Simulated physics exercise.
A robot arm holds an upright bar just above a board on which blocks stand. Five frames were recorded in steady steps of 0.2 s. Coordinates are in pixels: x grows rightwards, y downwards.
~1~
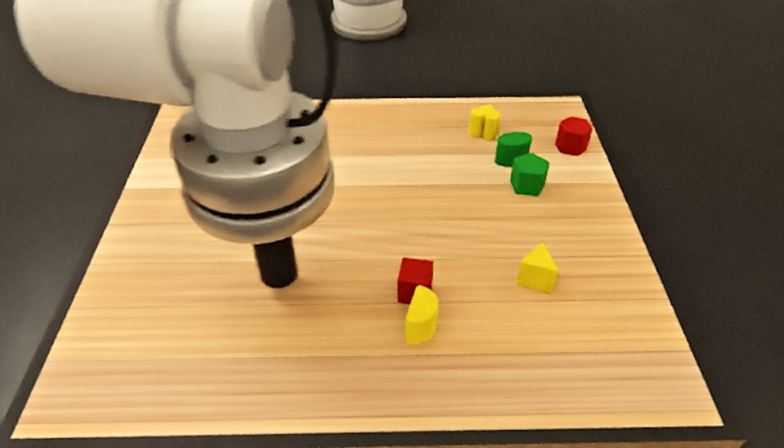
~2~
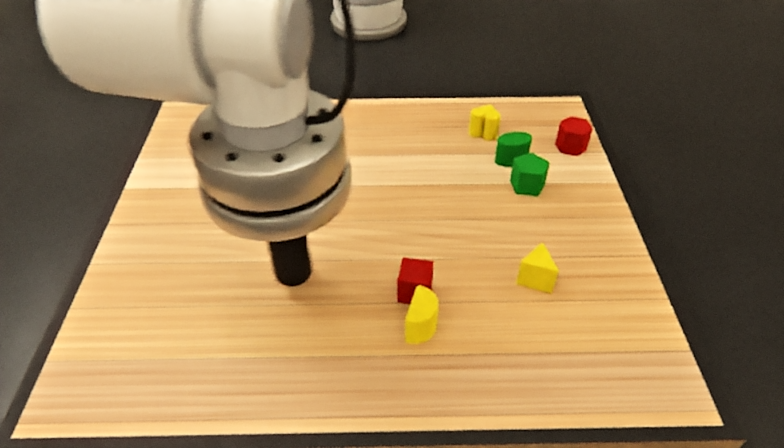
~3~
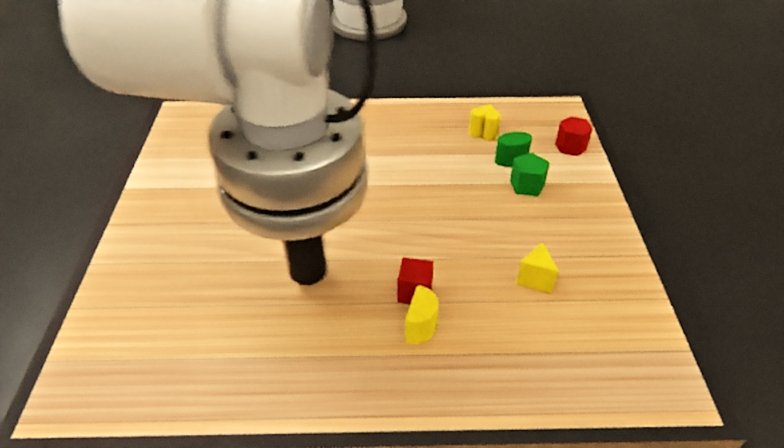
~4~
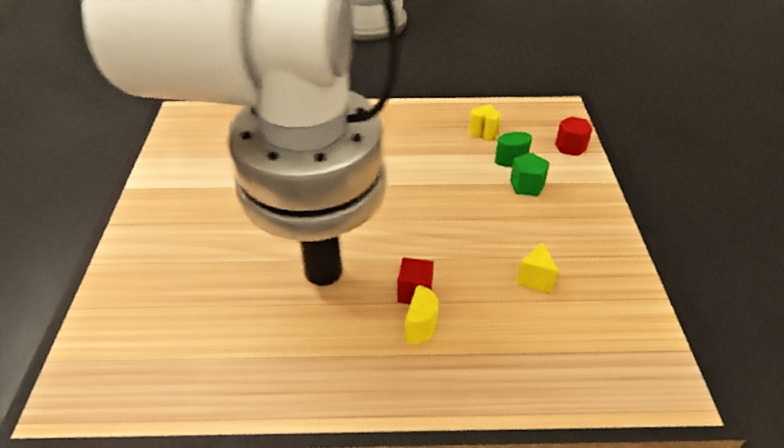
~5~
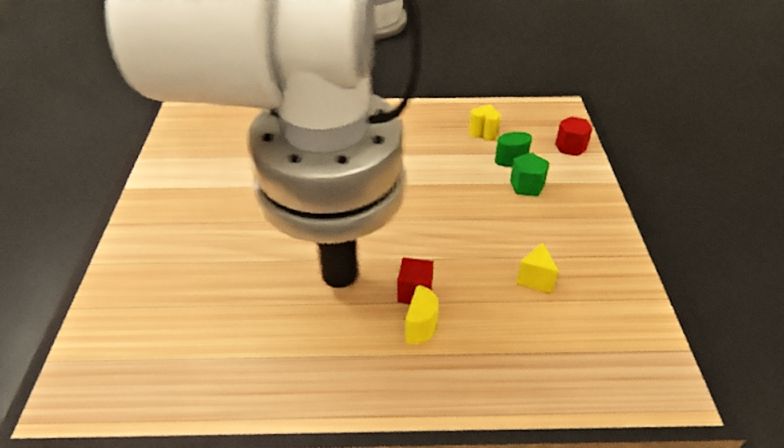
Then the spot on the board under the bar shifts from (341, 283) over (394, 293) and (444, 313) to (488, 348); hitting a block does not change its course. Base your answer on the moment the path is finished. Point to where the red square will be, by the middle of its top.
The top centre is at (478, 276).
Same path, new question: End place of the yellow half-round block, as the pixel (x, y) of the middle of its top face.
My best guess is (442, 324).
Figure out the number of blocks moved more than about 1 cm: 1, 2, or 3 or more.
It displaces two.
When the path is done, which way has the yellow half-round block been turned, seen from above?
Seen from above, clockwise.
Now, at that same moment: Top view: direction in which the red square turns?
It turns counter-clockwise.
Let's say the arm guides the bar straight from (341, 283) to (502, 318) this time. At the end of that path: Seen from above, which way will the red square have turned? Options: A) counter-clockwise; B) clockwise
A (counter-clockwise)
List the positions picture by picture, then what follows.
Bar tip (279, 274); block tops, red square (416, 270); yellow half-round block (423, 304); yellow triangular block (541, 258), in the first frame.
Bar (293, 272); blocks unchanged, in the second frame.
Bar (308, 271); blocks unchanged, in the third frame.
Bar (324, 272); blocks unchanged, in the fourth frame.
Bar (340, 274); red square (416, 270); yellow half-round block (423, 304); yellow triangular block (541, 258), in the fifth frame.
On the path given first. One third of the way, bar (395, 283); red square (431, 271).
Two thirds of the way, bar (446, 305); red square (476, 276), turned 45° anticlockwise; yellow half-round block (438, 317), turned 85° clockwise.
At the end, bar (490, 339); red square (478, 276), turned 50° anticlockwise; yellow half-round block (442, 324), turned 120° clockwise; yellow triangular block in place.
